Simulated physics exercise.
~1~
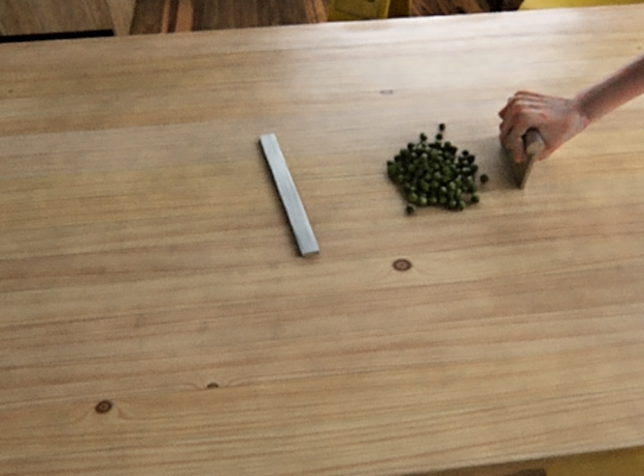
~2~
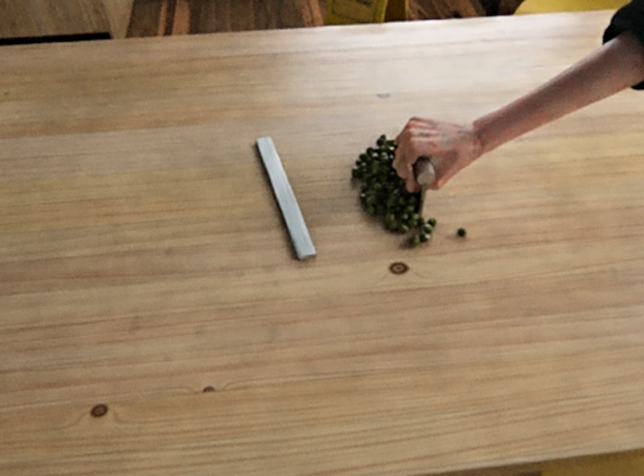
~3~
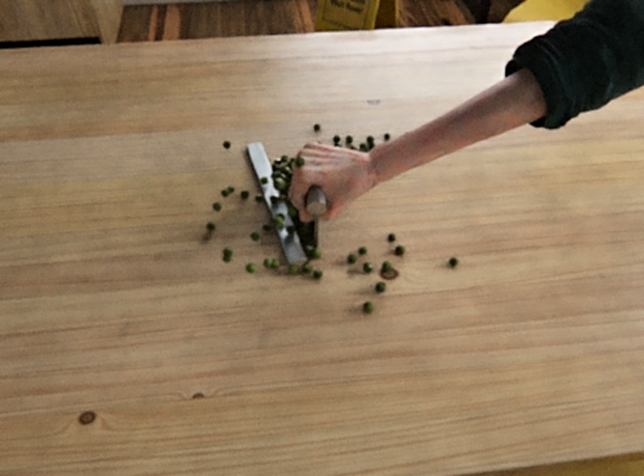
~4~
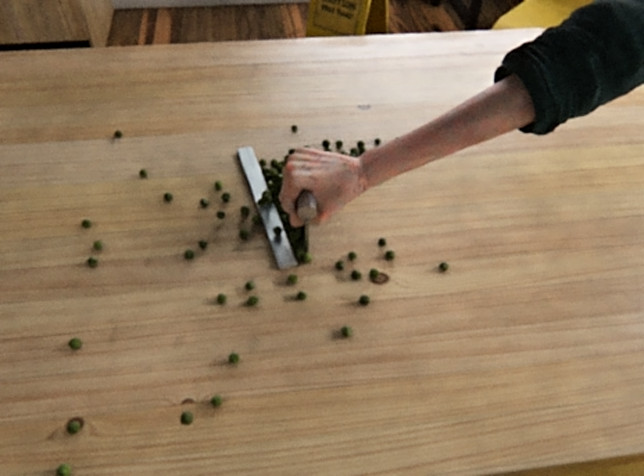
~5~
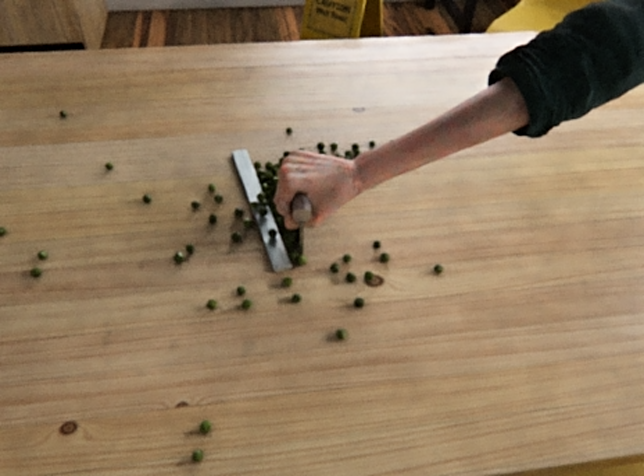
On a pale wooden table with dark knots, a heap of small green olives sits between a narrow grey metal strip and a hand gripping a scraper. The hand pushes leftwards, driving the blade into the heap and bunching the olives ahead of it. As the sleeved arm reaches farther, the olives meet the strip and scatter around and over it. The scraper stops close beside the strip while loose olives keep rolling across the table to the left and towards the near edge. Finally, some remain packed between blade and strip, with many others spread widely beyond and around them.
